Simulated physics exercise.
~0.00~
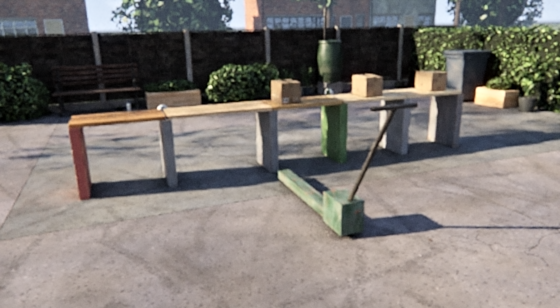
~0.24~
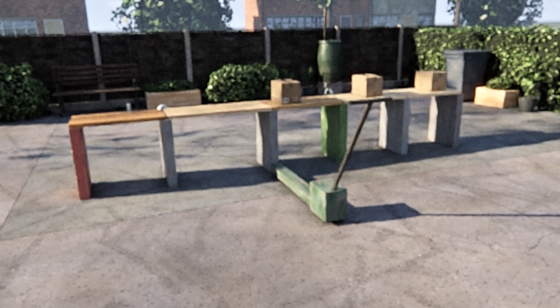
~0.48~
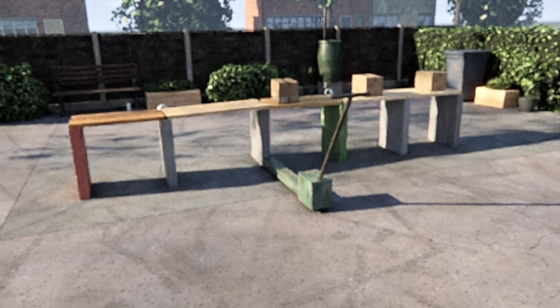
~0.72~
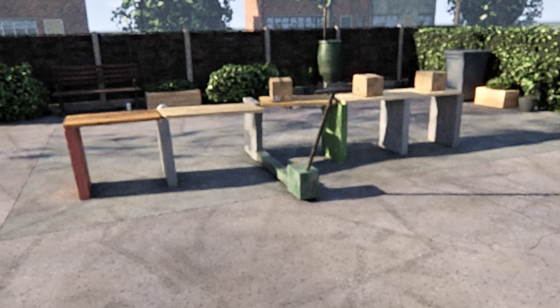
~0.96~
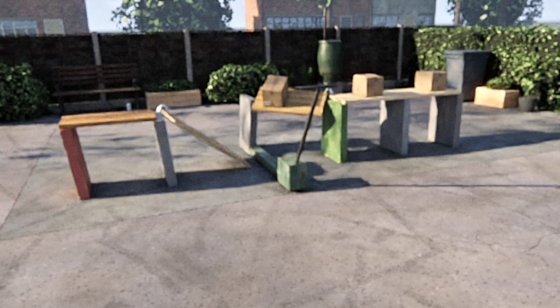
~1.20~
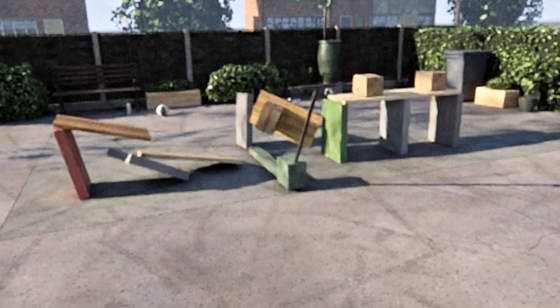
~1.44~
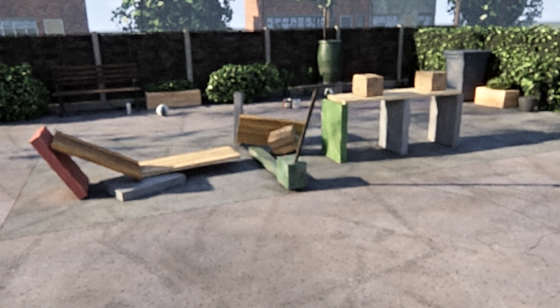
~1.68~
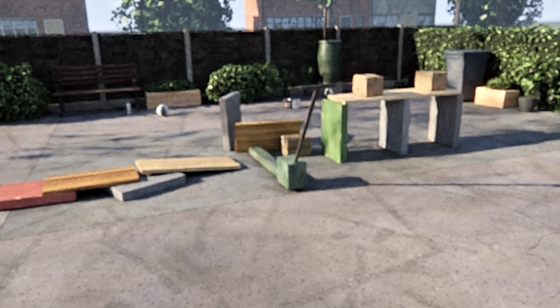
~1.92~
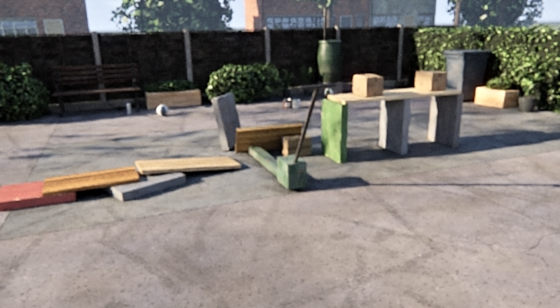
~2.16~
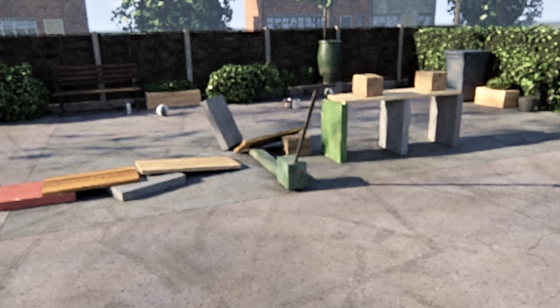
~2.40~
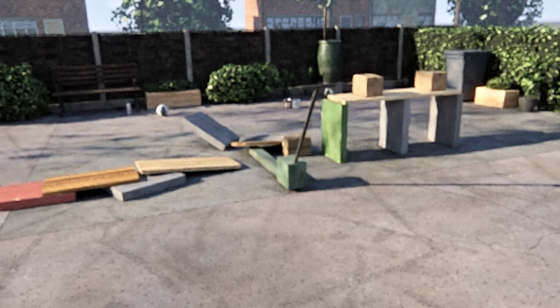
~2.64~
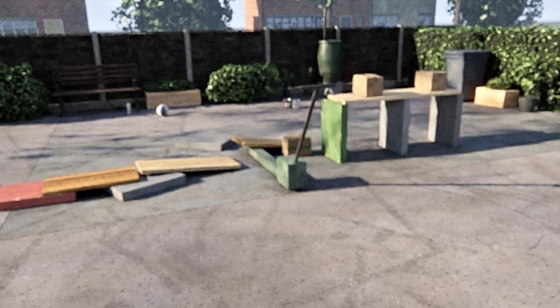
In a paved yard, a green jack shoves an upright and the shelf's left half collapses.
